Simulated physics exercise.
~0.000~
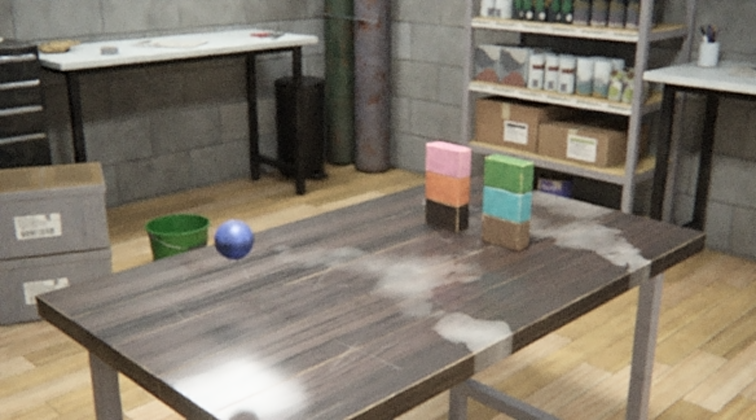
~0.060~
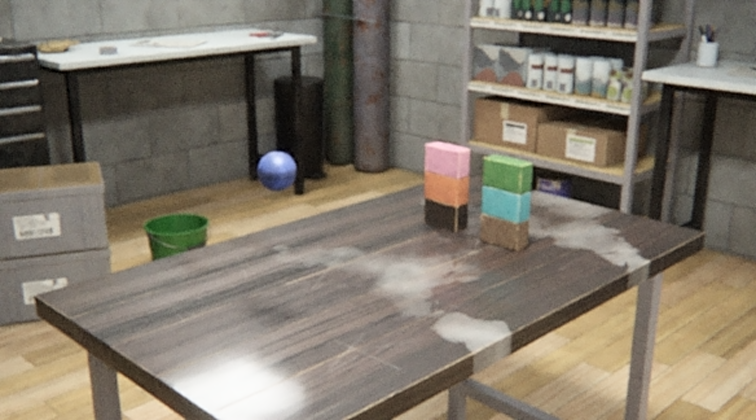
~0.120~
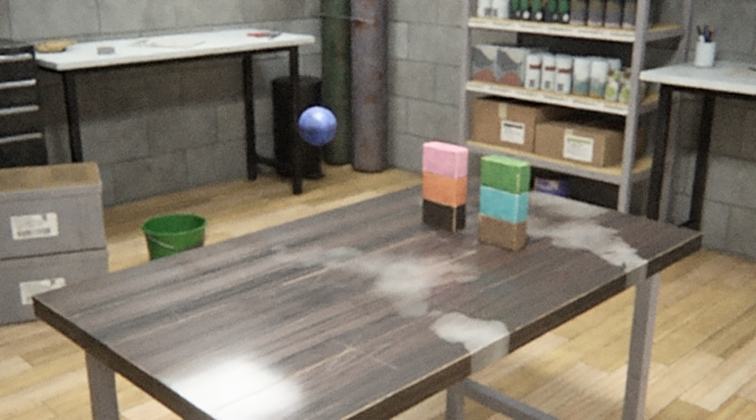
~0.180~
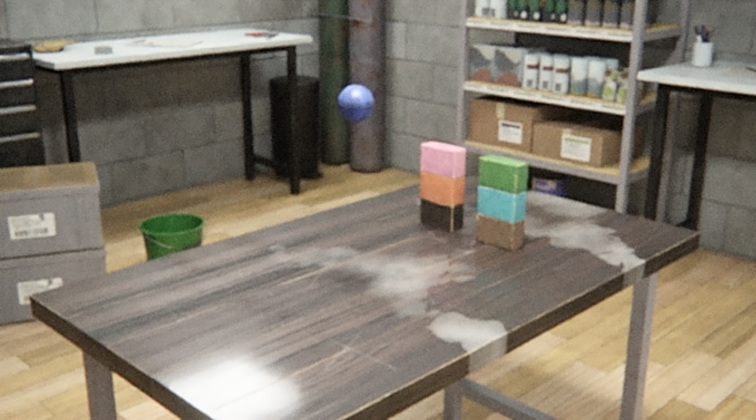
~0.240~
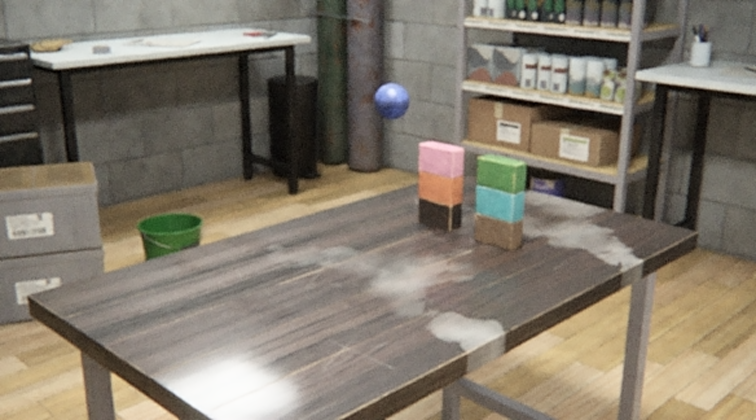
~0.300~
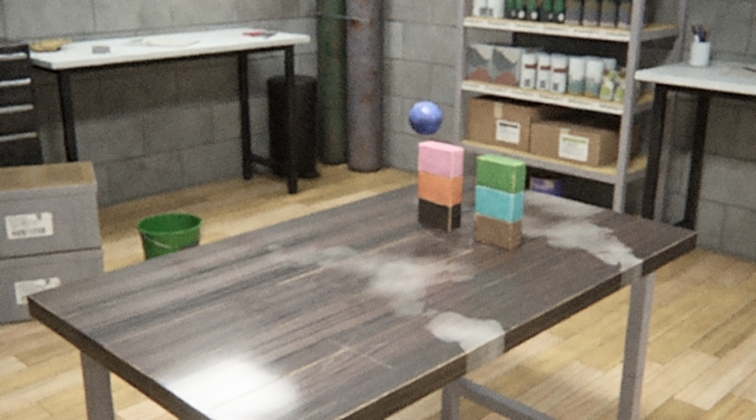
In a workshop, a blue ball arcs rightward over a table toward two stacks of coloured blocks.
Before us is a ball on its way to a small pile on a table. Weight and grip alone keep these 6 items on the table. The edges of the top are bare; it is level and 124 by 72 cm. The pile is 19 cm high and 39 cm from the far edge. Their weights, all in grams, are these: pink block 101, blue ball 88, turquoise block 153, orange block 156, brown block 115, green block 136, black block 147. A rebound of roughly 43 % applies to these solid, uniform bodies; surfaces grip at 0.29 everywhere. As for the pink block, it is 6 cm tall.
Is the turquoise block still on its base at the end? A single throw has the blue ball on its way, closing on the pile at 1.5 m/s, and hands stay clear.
It is off its base.
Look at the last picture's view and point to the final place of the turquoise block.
Roughly at pixel (555, 213).
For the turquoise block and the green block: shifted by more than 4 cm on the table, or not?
The turquoise block gets shifted; the green block gets shifted.
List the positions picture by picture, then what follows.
In the first frame, gap 62 cm; blue ball (234, 241); turquoise block (507, 203).
In the second frame, gap 53 cm; blue ball (277, 172); brown block (504, 230).
In the third frame, gap 44 cm; blue ball (318, 126); black block (444, 213).
In the fourth frame, gap 35 cm; blue ball (356, 104); orange block (442, 187).
In the fifth frame, gap 26 cm; blue ball (392, 102); green block (501, 174).
In the sixth frame, gap 17 cm; blue ball (426, 119); turquoise block (499, 202).
After 0.50 s, blue ball near (483, 226); turquoise block leaning 12° near (510, 199); green block leaning 12°; brown block leaning 12°.
After 0.70 s, blue ball near (477, 238); turquoise block on its side near (538, 216); green block on its side.
At rest (1.4 s), tipped over on the table, turquoise block; not toppled but over 4 cm from the start, green block; the other 4 in place, give or take 4 cm. Seen from the same camera at the end, turquoise block near (556, 213).
